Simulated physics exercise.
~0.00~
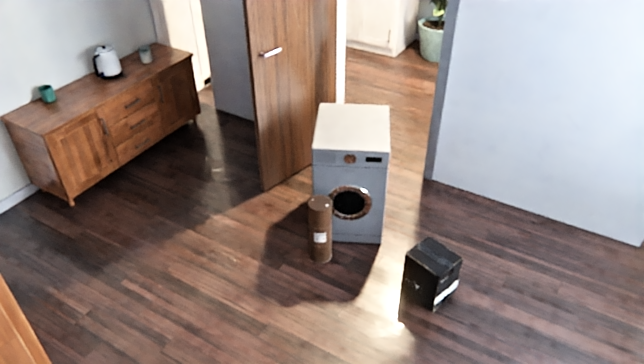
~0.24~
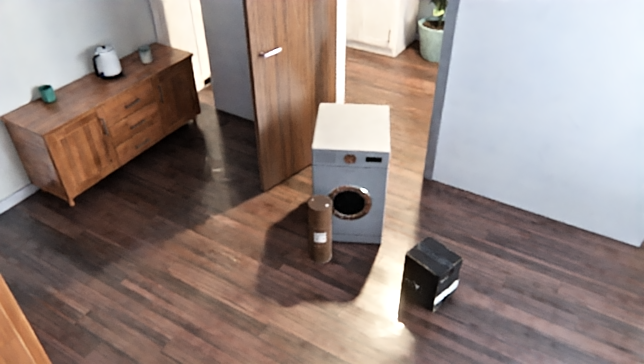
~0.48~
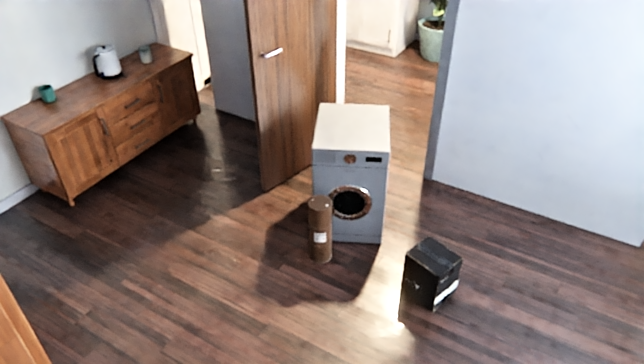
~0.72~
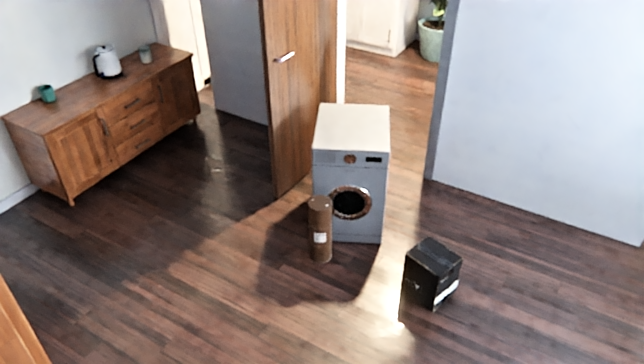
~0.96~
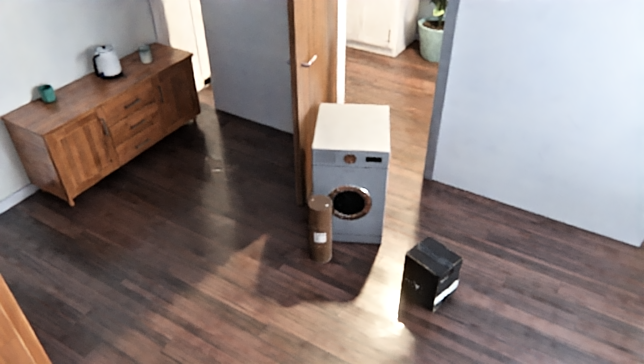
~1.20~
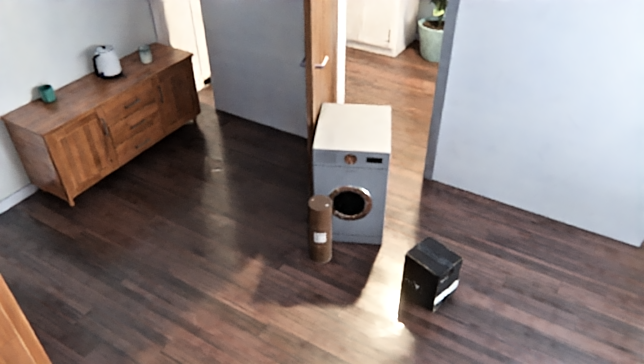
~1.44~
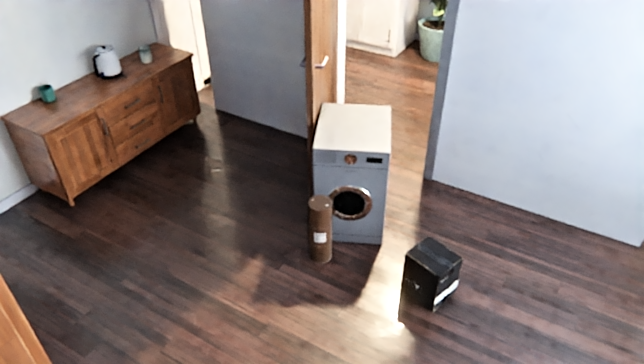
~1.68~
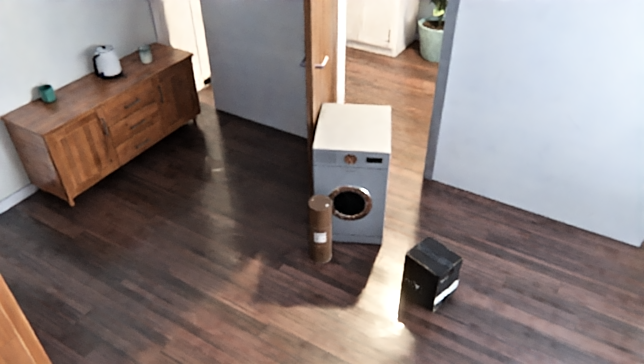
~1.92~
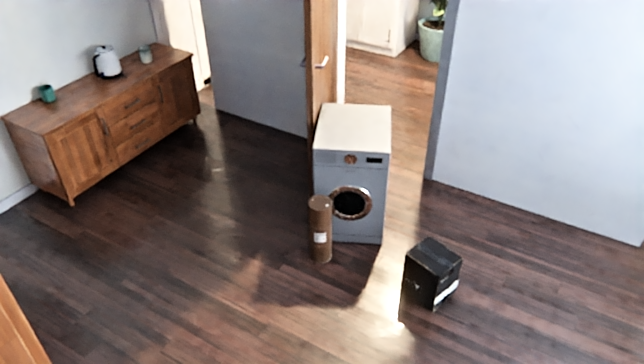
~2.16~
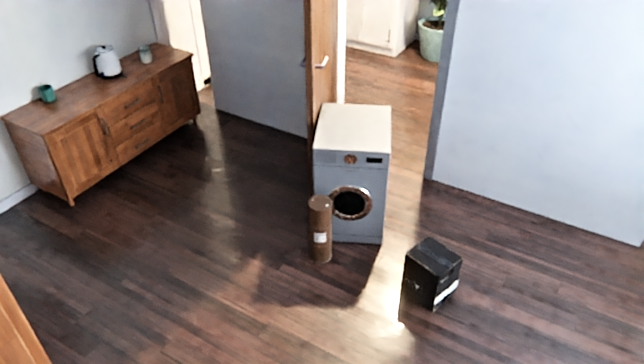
The wooden door swung gently to the right, turning until it was nearly edge-on, then stopped against the pale washing machine and stayed well open, while the machine, the brown canister and the black box never moved.
